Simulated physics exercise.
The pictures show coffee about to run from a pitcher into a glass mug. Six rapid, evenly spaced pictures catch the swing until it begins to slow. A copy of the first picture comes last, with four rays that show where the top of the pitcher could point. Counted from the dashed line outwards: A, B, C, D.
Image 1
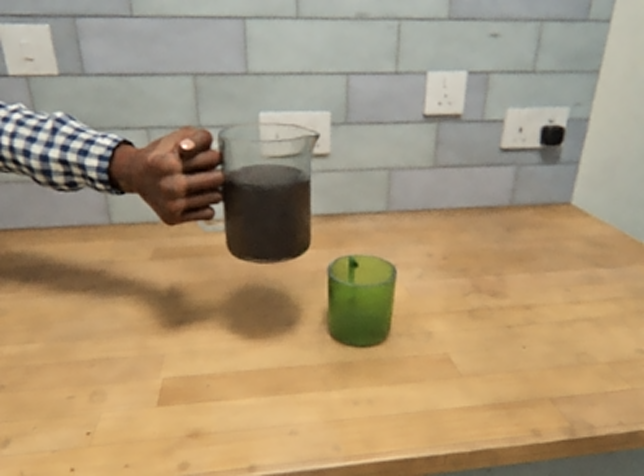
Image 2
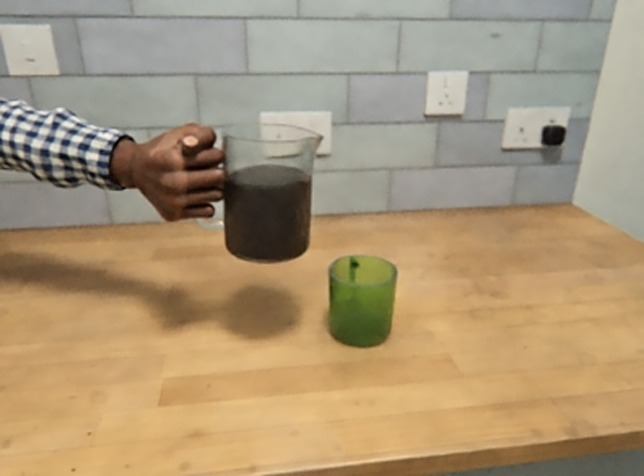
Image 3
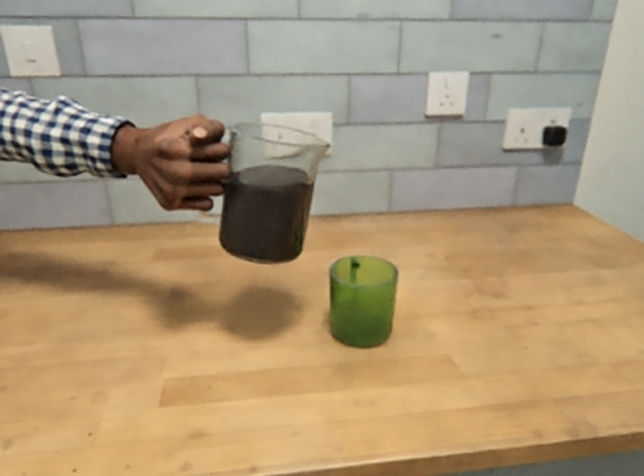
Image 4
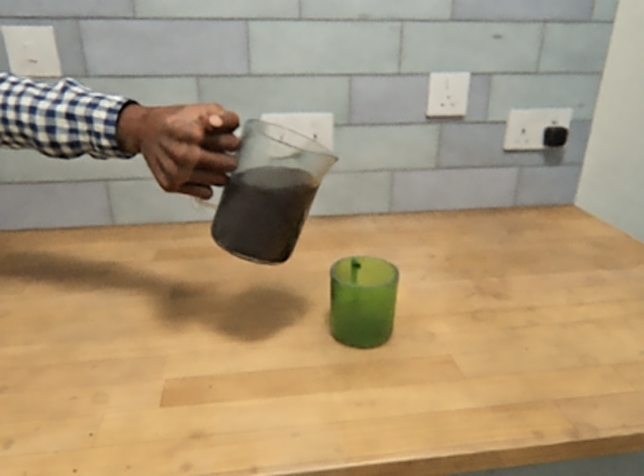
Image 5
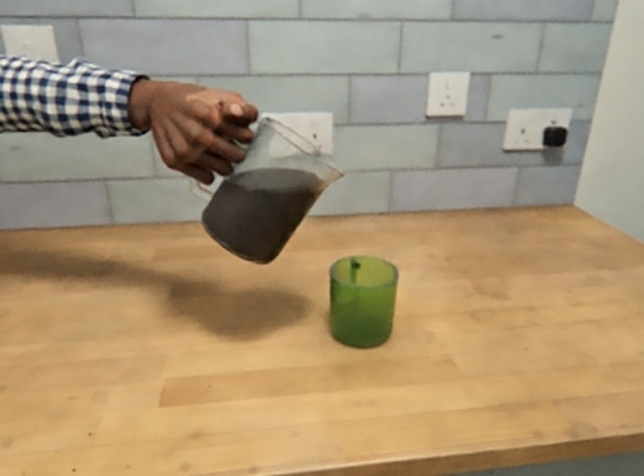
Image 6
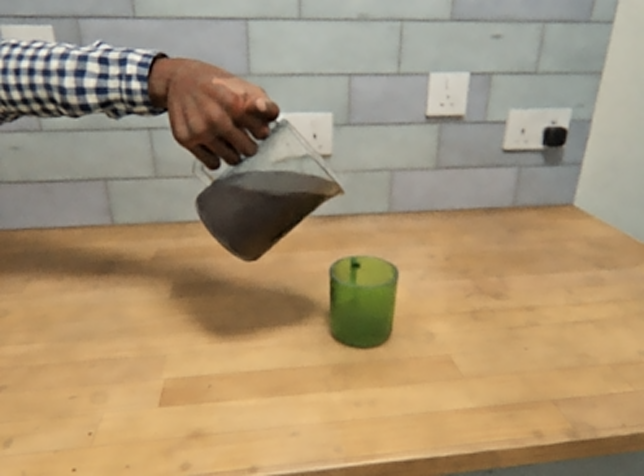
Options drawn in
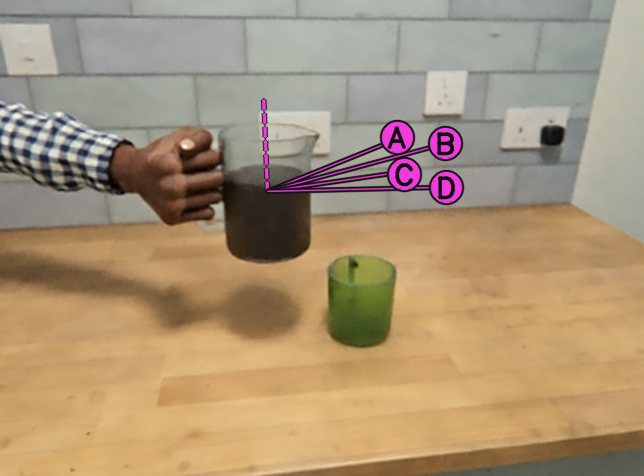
At first, a hand in a checked sleeve holds a clear pitcher of dark liquid upright, up and to the left of a green mug on a wooden surface. The hand then tilts the pitcher steadily to the right, its lip lowering toward the mug, until it leans steeply with the liquid near the lip.
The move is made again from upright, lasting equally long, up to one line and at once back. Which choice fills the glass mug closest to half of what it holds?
A is best.
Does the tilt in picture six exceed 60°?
No, it does not.
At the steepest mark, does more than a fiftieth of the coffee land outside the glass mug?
Yes.
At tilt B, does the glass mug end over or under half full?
Over half.
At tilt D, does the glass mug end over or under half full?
Over.
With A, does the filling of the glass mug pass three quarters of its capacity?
No, it does not.
On the marked copy, A at (381, 145); B at (429, 147); C at (386, 174); D at (429, 187).
For tilt A, the glass mug ends with about 51 % of what it can hold.
For tilt B, the glass mug ends with about 70 % of what it can hold; 4 % of the coffee is spilt.
For tilt C, the glass mug ends with about 77 % of what it can hold; 14 % of the coffee is spilt.
For tilt D, the glass mug ends with about 79 % of what it can hold; 26 % of the coffee is spilt.
